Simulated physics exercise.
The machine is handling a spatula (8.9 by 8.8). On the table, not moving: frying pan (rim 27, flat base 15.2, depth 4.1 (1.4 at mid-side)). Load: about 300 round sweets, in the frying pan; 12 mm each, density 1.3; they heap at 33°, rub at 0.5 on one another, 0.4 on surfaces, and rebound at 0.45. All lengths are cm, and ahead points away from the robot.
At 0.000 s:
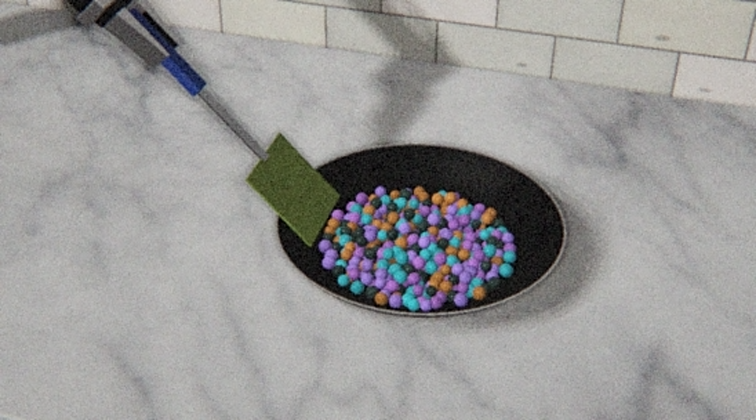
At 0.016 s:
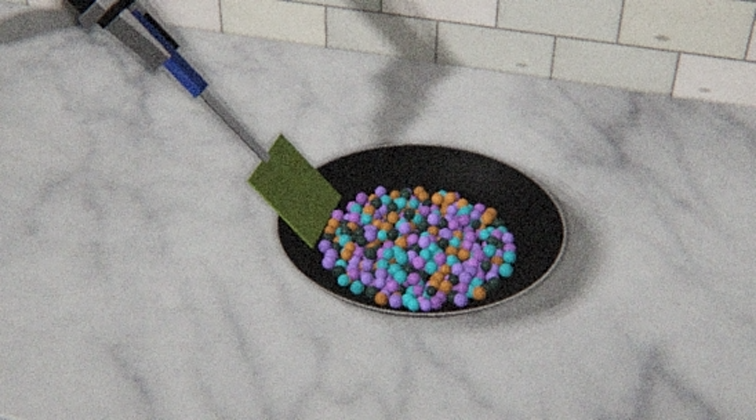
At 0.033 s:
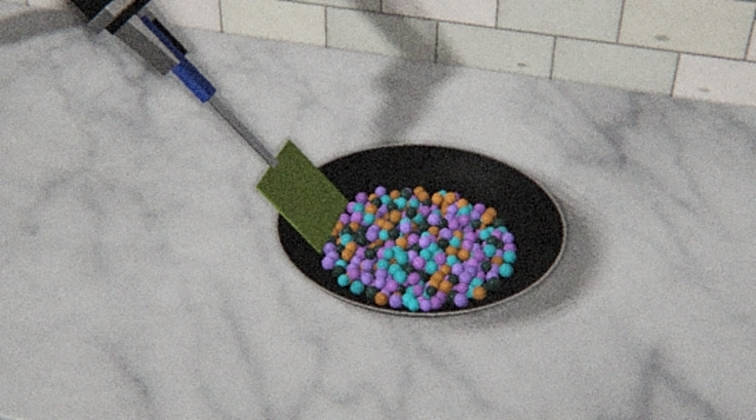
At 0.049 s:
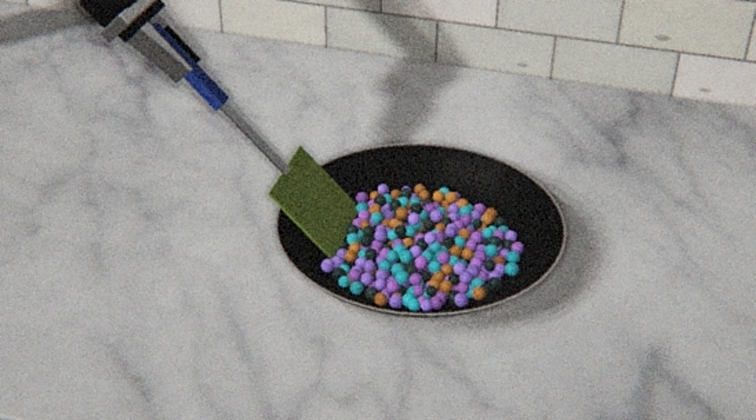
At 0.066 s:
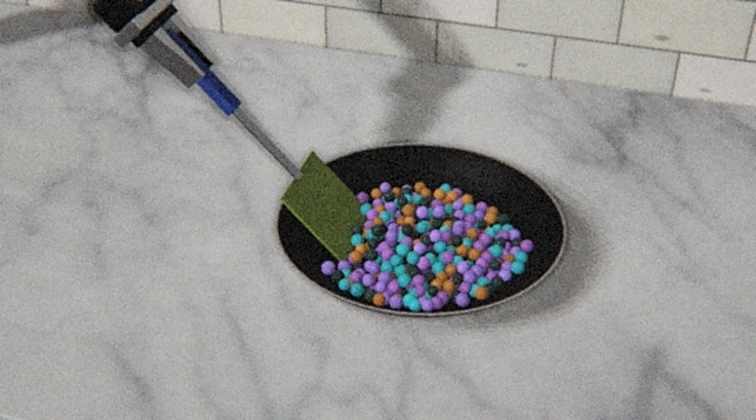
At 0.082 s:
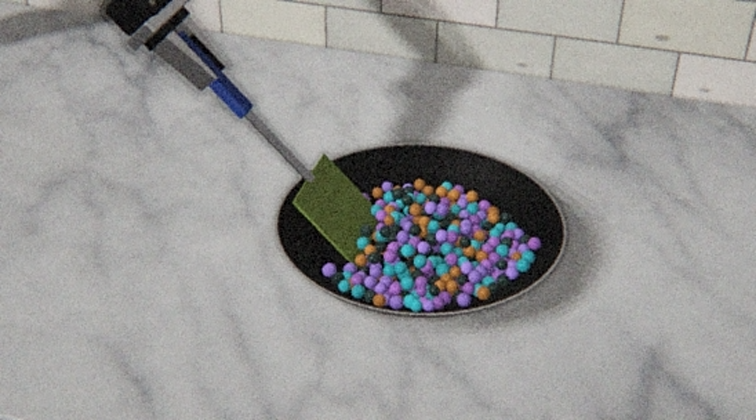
The clip opens on a green spatula held by a machine at the left edge of a black frying pan, beside a heap of purple, teal, orange and dark round sweets. The spatula stays almost still, then slides slowly right into the pan, pushing the nearest sweets slightly toward the right side.
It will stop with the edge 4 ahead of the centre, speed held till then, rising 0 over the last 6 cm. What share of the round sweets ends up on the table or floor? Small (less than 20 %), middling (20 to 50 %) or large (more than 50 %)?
Share on the table or floor: Small (less than 20 %).
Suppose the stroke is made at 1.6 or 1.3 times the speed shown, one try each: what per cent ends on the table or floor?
About 0 and 0 per cent.
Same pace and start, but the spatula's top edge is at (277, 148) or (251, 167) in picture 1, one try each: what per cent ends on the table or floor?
About 0 and 0 per cent.
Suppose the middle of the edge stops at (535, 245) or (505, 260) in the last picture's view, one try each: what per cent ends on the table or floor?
Some 45 and 15 per cent.
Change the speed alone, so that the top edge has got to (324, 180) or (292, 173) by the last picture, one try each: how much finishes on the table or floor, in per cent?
About 0 and 0 per cent.
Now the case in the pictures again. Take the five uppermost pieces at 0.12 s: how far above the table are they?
About 4 cm.
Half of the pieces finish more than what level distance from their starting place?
Roughly 5 cm.
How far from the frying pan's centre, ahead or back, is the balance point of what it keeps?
Some 4.5 cm ahead.
By 0.12 s, sloping 46°, highest piece 5 above the table; 295 in the frying pan.
By 0.16 s, sloping 46°, highest piece 5 above the table; 295 in the frying pan.
By 0.38 s, sloping 46°, highest piece 5 above the table; 289 in the frying pan, 5 on the table or floor, 1 on the blade or in flight.
By 1.43 s, sloping 46°, highest piece 5 above the table; 289 in the frying pan, 6 on the table or floor.
Final count, 289 in the frying pan, 6 on the table or floor. That is 2 % on the table or floor.
